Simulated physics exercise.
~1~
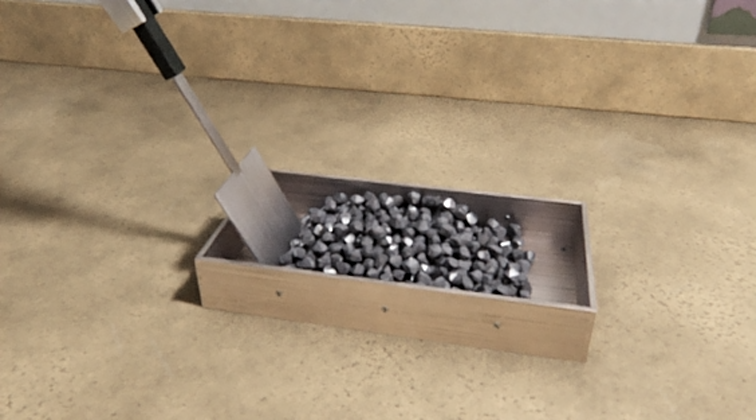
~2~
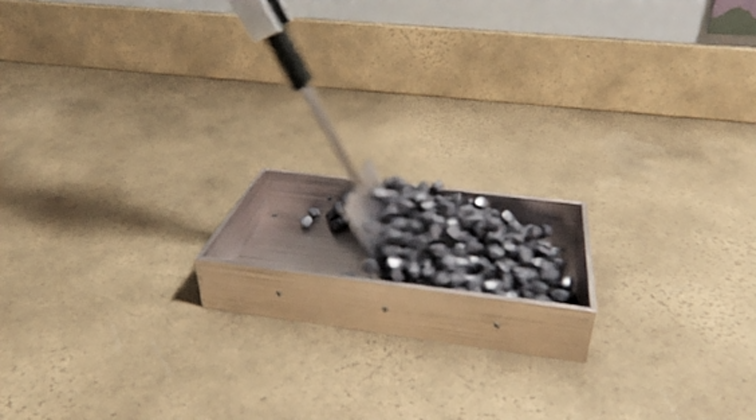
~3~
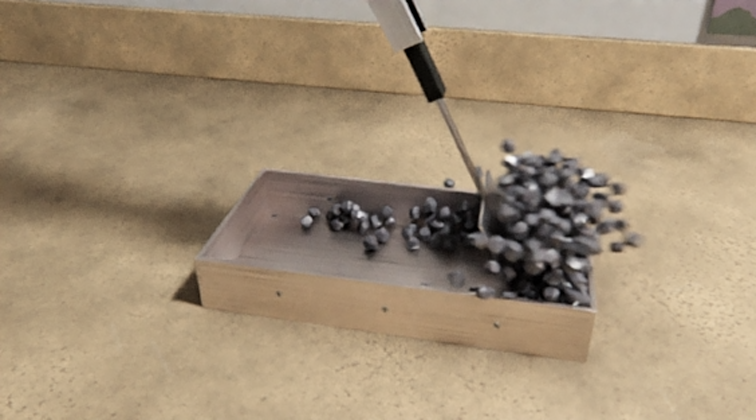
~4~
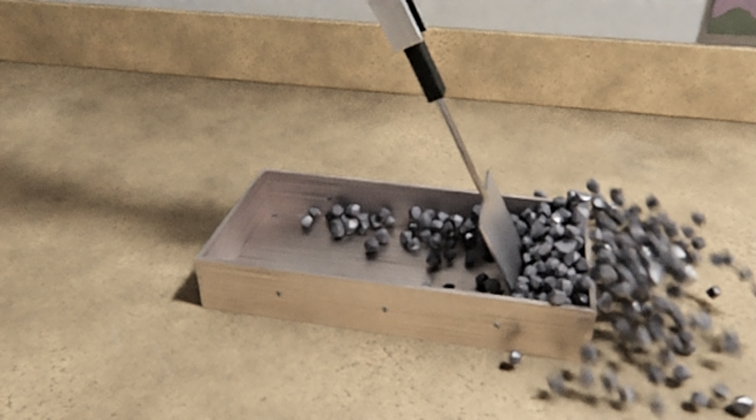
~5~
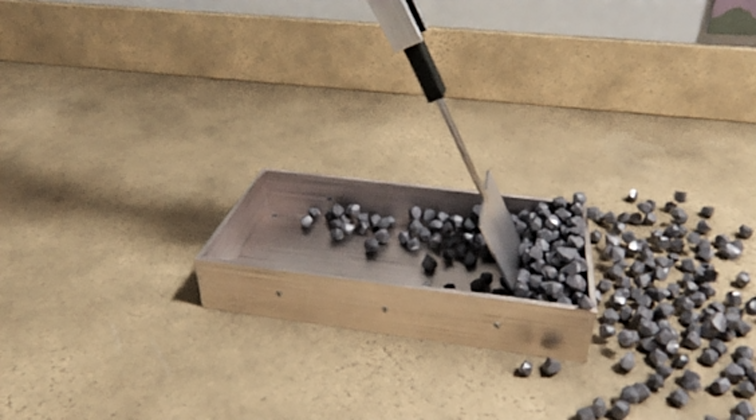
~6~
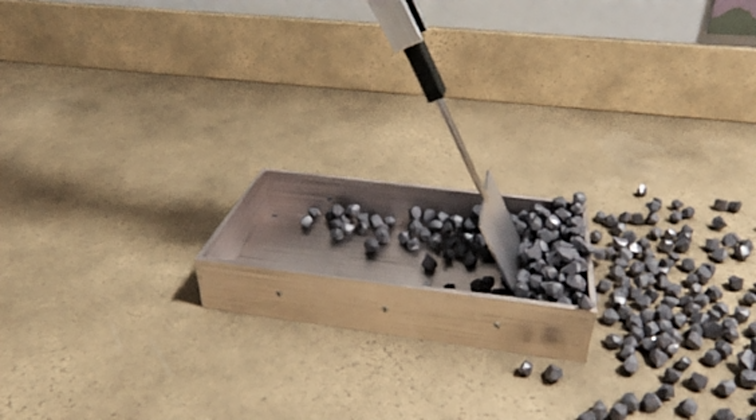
On a speckled tan surface with a low ledge behind it, a shallow wooden tray holds a heap of dark grey pebbles, with a flat metal turner standing in its left end. The turner sweeps right through the tray, shoving the heap ahead of it and leaving a few pebbles behind. Near the right end it stops, and the piled pebbles surge up and over the edge. They spill onto the surface and scatter to the right. At the end the turner rests still, with many pebbles packed against the tray's right end, some trailing behind the blade, and a large share strewn outside.
